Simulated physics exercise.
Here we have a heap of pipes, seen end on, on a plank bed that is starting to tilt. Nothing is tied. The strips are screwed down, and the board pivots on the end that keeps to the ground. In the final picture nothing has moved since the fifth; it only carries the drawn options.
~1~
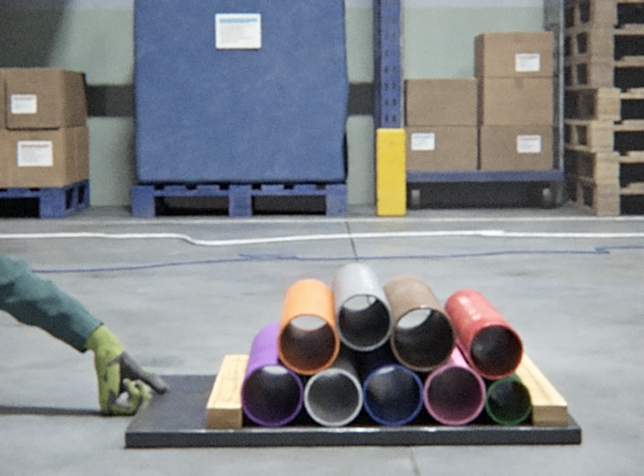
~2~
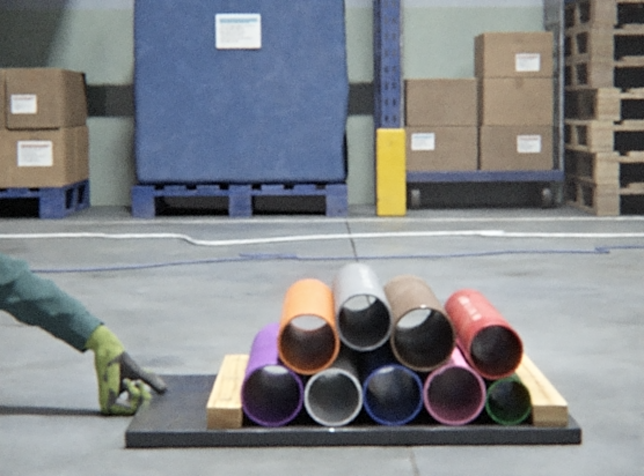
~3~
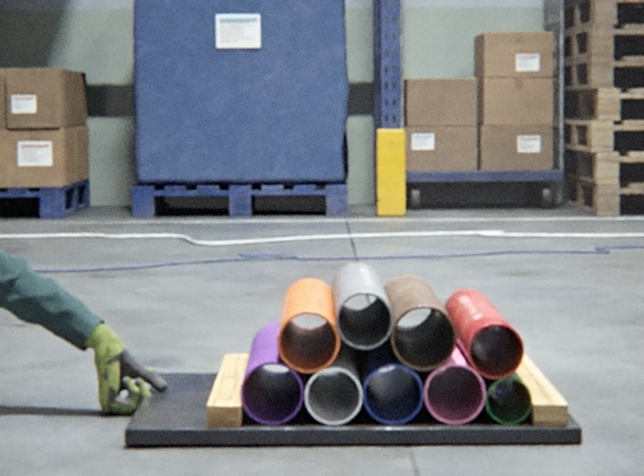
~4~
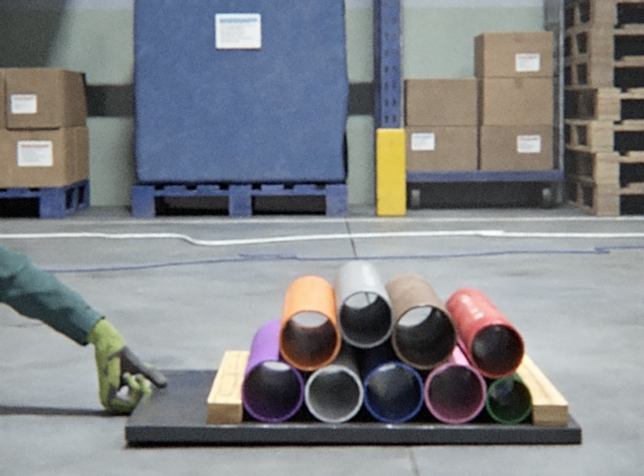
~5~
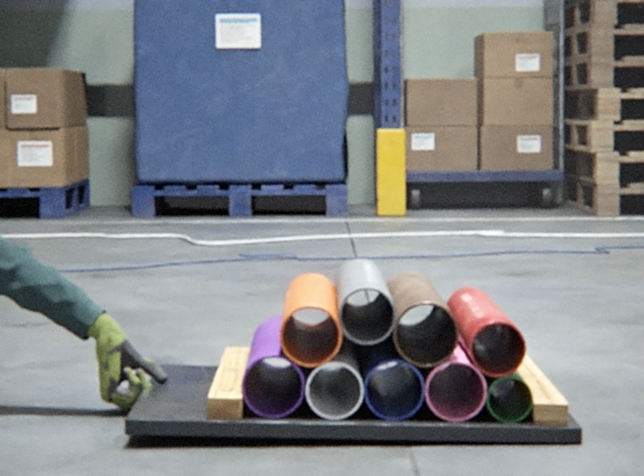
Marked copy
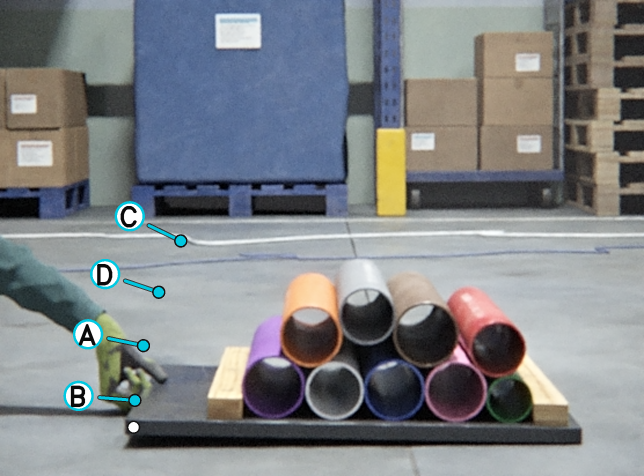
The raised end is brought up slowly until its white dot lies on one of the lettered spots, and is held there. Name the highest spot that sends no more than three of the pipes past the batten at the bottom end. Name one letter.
The highest mark that will do is D.
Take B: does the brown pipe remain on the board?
Yes, with B.
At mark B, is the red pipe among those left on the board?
Yes.
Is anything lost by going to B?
At B: No.
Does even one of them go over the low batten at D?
Yes, at D.
On the copy, A at (143, 346); B at (135, 400); C at (181, 241); D at (159, 292); the white dot at (134, 427).
On D. First, board at 14°.
Then, board at 19°.
Finally, board at 19°, one over the low batten (red).
By contrast, A none over the low batten; B none over the low batten; C four over the low batten (orange, brown, grey, red).
